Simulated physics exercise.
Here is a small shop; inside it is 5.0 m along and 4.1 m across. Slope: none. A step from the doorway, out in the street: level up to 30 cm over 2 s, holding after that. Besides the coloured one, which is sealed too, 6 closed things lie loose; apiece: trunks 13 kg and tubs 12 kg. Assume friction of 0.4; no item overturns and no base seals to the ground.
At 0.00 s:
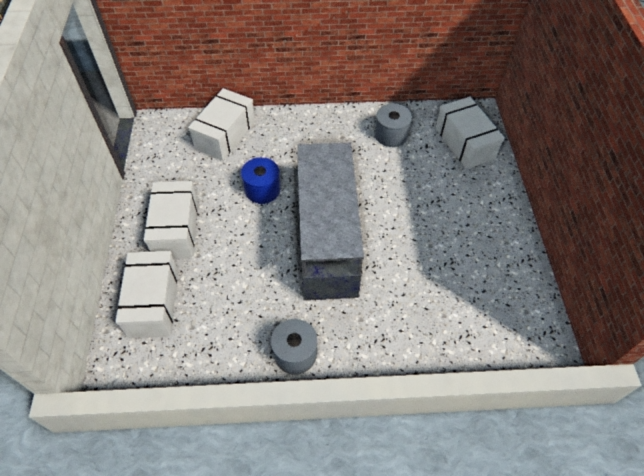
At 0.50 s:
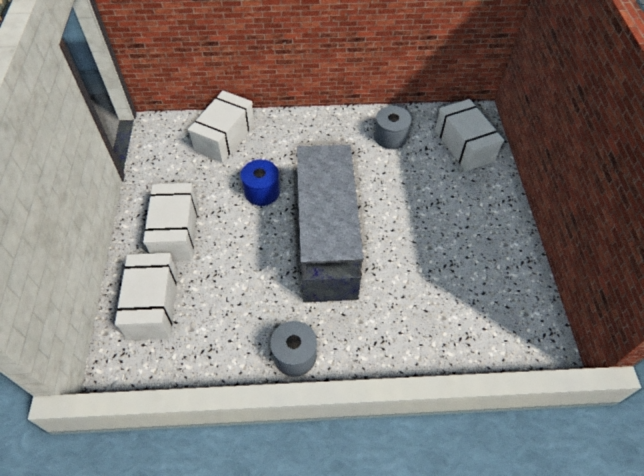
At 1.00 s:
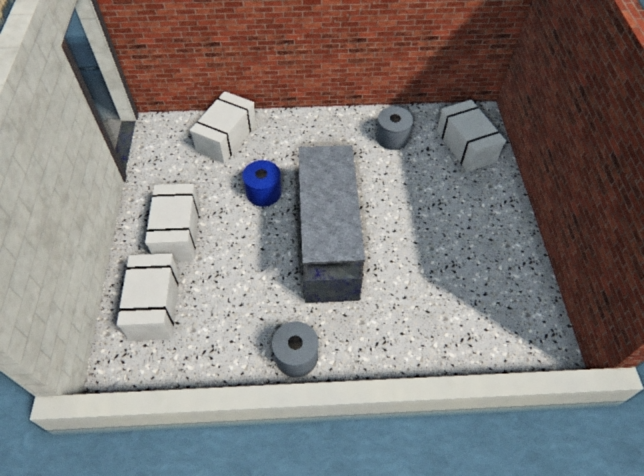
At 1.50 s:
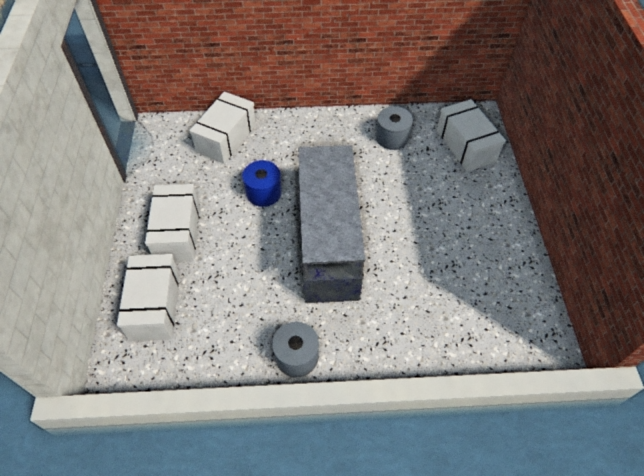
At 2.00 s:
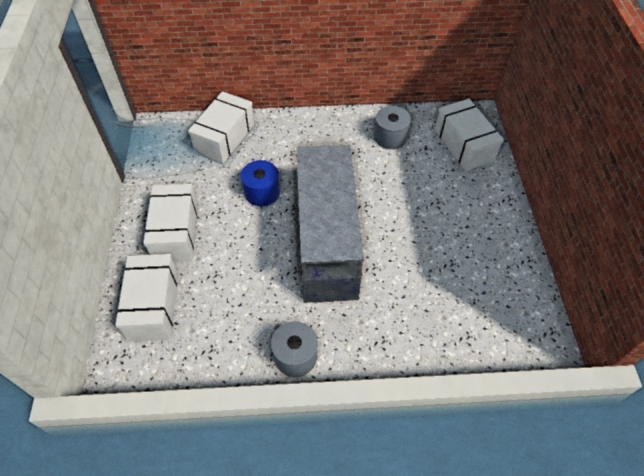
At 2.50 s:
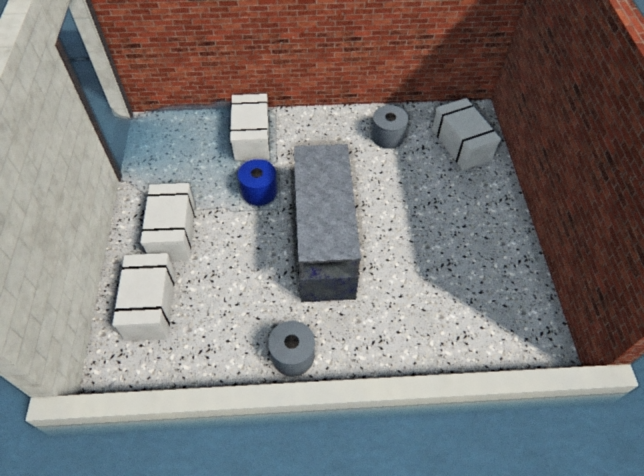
In a small brick-walled shop, pale strapped trunks, grey tubs and a blue tub stand around a long grey block as water enters at the doorway on the left and spreads across the floor, and the nearest trunk turns slightly.
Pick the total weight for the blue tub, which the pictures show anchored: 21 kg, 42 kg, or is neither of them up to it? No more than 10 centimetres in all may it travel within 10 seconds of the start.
42 kg is needed.
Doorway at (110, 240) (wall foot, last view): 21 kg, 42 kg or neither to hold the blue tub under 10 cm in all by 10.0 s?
Note: Neither mass keeps it.
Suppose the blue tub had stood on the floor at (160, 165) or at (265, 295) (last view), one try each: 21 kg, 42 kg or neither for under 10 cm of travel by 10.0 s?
The first try gives failure with both; the second gives success with heavier only.
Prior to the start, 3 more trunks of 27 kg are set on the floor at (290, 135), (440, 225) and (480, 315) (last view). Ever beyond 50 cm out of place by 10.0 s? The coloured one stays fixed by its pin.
In that order: Past it, past it, past it.
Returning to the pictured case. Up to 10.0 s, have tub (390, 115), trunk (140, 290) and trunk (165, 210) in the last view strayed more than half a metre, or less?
Taking them in order: Beyond the mark, within the mark and within the mark.
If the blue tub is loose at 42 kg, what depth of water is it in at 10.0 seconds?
Depth: Approx. 9 cm.
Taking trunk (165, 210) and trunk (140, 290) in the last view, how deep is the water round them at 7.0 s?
3 and 2 cm.
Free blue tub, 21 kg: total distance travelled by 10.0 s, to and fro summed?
Total path: Roughly 30 cm.
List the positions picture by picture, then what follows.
In the first picture, the blue tub at (260, 171) rests on the ground; water covers 0.0 m2; 0 of 7 have shifted.
In the second picture, the blue tub at (260, 173), on the bottom; 0.0 m2 under water; 0 of 7 have shifted.
In the third picture, the blue tub at (261, 174) rests on the ground; 0.0 m2 under water; 0 of 7 have shifted.
In the fourth picture, the blue tub at (261, 174), on the bottom; water covers 0.2 m2; 0 of 7 have shifted.
In the fifth picture, the blue tub at (260, 174) rests on the ground; 1.0 m2 under water; 0 of 7 have shifted.
In the sixth picture, the blue tub at (257, 173) rests on the ground; water covers 2.6 m2; 1 of 7 have shifted.
After 3.5 s the blue tub would be 25 cm from its start with 21 kg and 0 cm from its start with 42 kg; 8 cm of water round it then.
After 4.5 s the blue tub would be 25 cm from its start with 21 kg and 0 cm from its start with 42 kg; 7 cm of water round it then.
After 7.0 s the blue tub would be 25 cm from its start with 21 kg and 0 cm from its start with 42 kg; 8 cm of water round it then.
After 10.0 s the blue tub would be 25 cm from its start with 21 kg and 0 cm from its start with 42 kg; 9 cm of water round it then.
